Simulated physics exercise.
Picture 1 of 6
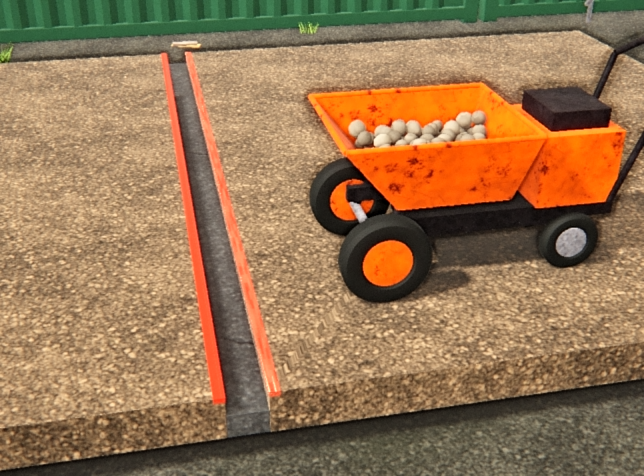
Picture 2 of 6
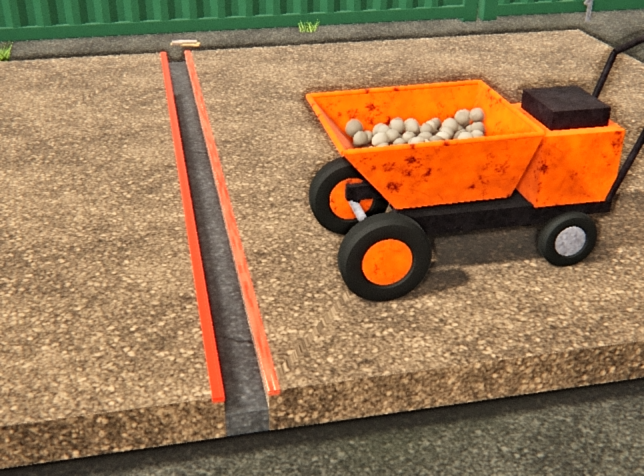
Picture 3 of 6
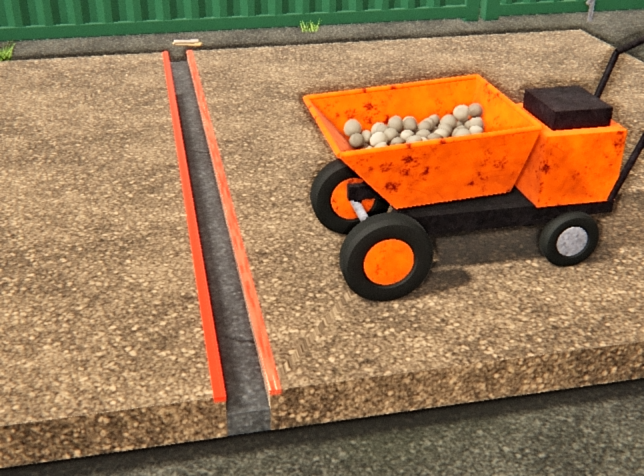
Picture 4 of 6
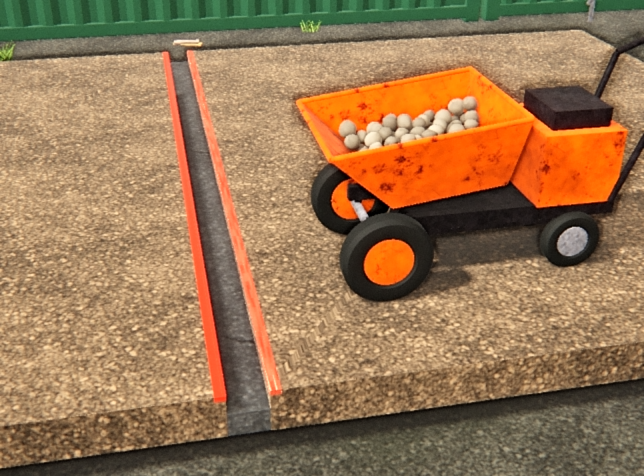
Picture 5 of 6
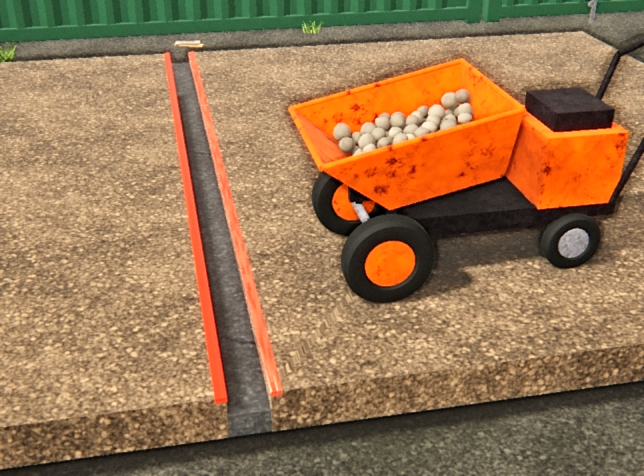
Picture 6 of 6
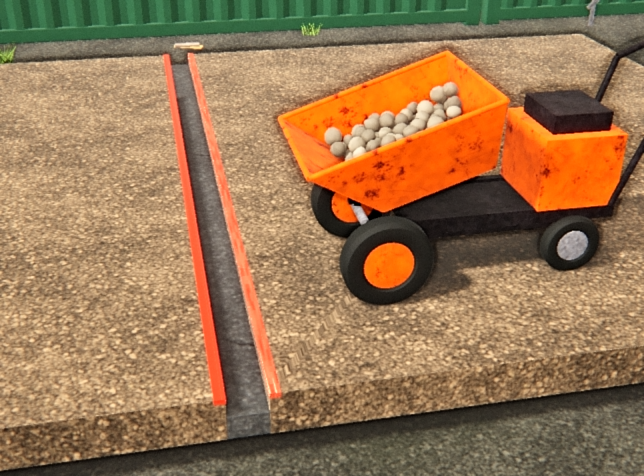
An orange skip on a powered barrow starts out level, then tilts gradually towards the left, its back end rising off the black chassis while the pale pebbles stay heaped inside. The barrow's wheels stay in place on a brown, gritty slab, right of a narrow dark trench edged with orange-red strips. Green corrugated fencing stands behind, seen from slightly above in a nearly steady view.
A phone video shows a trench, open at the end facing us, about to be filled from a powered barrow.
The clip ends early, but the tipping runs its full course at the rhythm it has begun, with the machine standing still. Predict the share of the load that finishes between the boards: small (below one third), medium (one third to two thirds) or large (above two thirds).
The share is medium, from one third to two thirds.
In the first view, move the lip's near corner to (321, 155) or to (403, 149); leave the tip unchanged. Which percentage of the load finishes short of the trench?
About 0 % and 40 %.
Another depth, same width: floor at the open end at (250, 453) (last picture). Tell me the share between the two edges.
Close to 70 per cent, I reckon.
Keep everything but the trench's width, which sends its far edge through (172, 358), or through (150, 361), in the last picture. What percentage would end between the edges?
The first gives 70 %, the second 80 %.
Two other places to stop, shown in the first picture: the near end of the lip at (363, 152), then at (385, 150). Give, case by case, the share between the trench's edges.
First spot: About 40 percent; second spot: About 30 percent.
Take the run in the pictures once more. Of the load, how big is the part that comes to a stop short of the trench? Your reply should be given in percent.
It comes to close to 5 %.
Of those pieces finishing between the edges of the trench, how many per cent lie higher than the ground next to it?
About 50 in a hundred.
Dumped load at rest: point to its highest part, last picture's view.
Roughly at (220, 263).
Just after the last frame, skip tipped steeply; every one in the skip.
A moment on, skip tipped right over; the larger part in the skip; just a few short of the trench; roughly a quarter in or heaped over the trench; just a few beyond it.
Further on, skip tipped right over; roughly a third in the skip; about a tenth short of the trench; roughly half in or heaped over the trench; roughly a quarter beyond it.
When it is over, skip tipped right over; roughly a third in the skip; about a tenth short of the trench; roughly half in or heaped over the trench; roughly a quarter beyond it.
